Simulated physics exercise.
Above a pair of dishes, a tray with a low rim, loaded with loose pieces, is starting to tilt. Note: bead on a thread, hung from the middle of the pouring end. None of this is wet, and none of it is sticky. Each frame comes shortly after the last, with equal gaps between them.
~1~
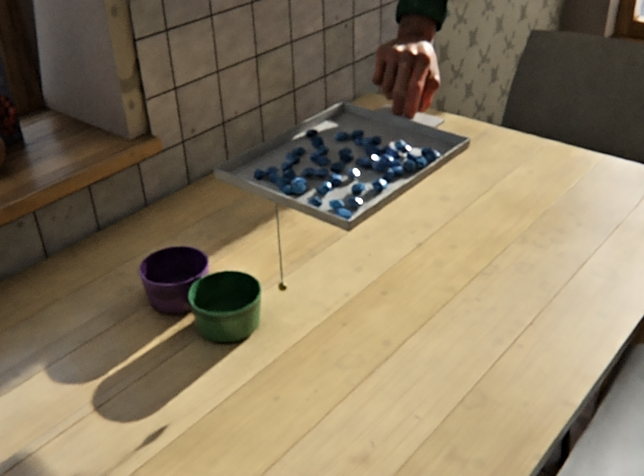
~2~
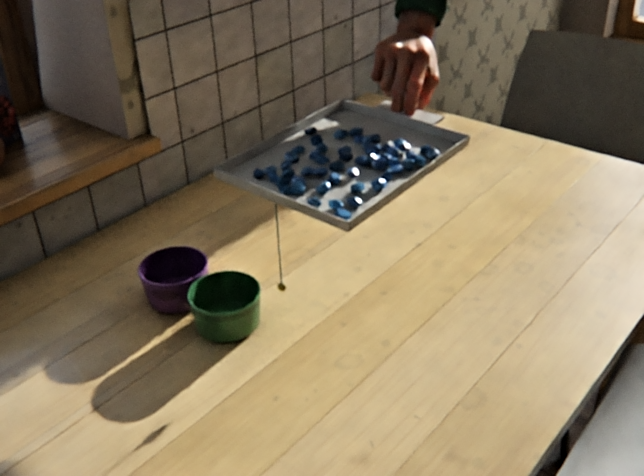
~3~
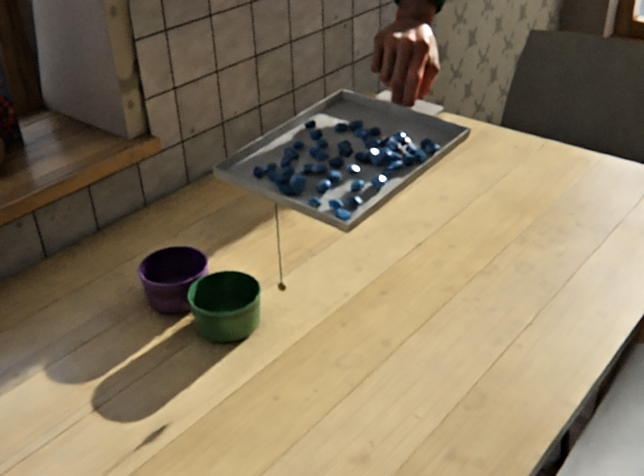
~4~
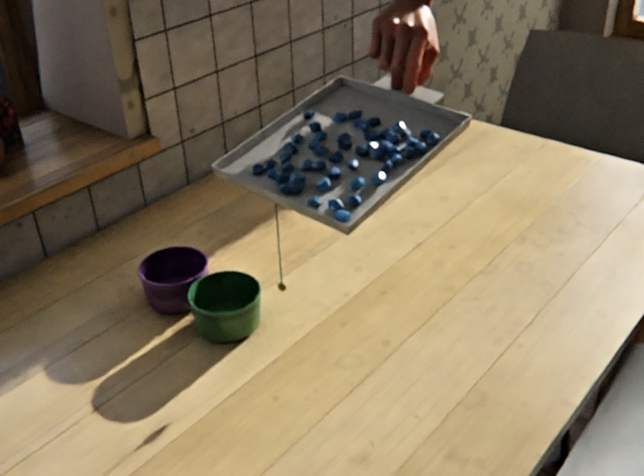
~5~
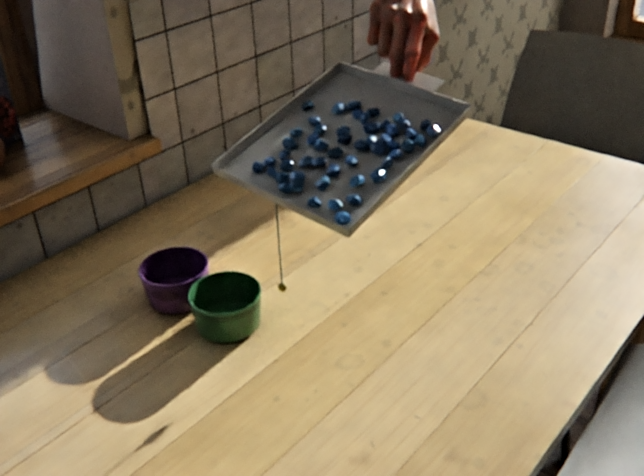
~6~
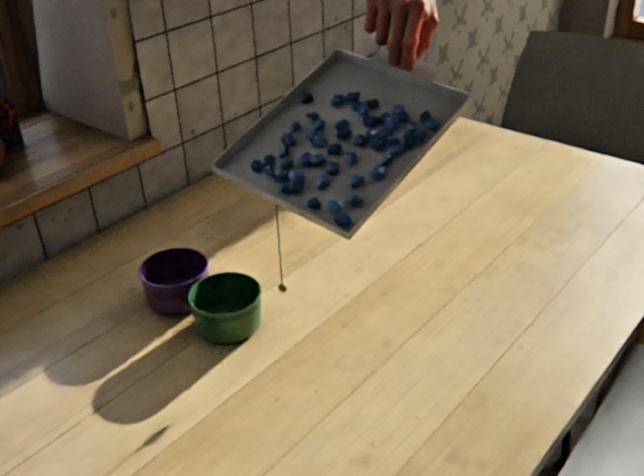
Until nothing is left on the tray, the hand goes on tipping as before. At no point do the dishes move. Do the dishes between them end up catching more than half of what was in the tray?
No - the dishes will fail to catch most of it.
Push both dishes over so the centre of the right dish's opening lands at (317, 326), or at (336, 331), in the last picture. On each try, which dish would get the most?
The dish at right, then the dish at right.
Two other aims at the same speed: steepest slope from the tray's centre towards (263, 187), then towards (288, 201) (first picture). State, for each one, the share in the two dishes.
First case around 60 per cent, second case 20 per cent.
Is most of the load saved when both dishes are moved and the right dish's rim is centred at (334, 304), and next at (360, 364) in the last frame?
The first time it's lower than half, the second time higher than half.
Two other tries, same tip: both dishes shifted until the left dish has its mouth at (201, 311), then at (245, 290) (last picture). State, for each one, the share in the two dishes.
That makes 20 per cent, followed by 40 per cent.
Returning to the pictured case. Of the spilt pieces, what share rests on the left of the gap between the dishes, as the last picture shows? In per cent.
Roughly 0 in a hundred.
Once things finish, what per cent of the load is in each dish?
Final share: Left dish at 0 per cent, right dish at 0 per cent.
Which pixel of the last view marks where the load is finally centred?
Near (318, 373), more or less.
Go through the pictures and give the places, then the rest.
The first picture shows corners of the pouring end at (216, 168) and (349, 220), level; middle of the load at (346, 158), aquarium stones; left dish at (150, 294); right dish at (200, 322); bead on its thread at (283, 287).
The second picture shows corners of the pouring end at (215, 168) and (348, 220), level; middle of the load at (346, 156).
The third picture shows corners of the pouring end at (215, 167) and (348, 222), tipped barely, lowest at the right corner; middle of the load at (345, 152).
The fourth picture shows corners of the pouring end at (214, 165) and (348, 225), tipped a little, lowest at the right corner; middle of the load at (345, 145).
The fifth picture shows corners of the pouring end at (213, 165) and (348, 228), tipped a little, lowest at the right corner; middle of the load at (344, 139).
The sixth picture shows corners of the pouring end at (212, 164) and (348, 231), tipped clearly, lowest at the right corner; middle of the load at (343, 134); left dish at (150, 295); right dish at (201, 324).
Soon after the last picture, tray tipped steeply; nearly all on the tray; a stray few in the air.
A little later, tray tipped right over; about half on the tray; about a third outside both; a small part in the air.
Later still, tray tipped past a quarter turn; a stray few in the right dish; nearly all outside both.
At rest, tray tipped past a quarter turn; a stray few in the right dish; none in the left dish; nearly all outside both.
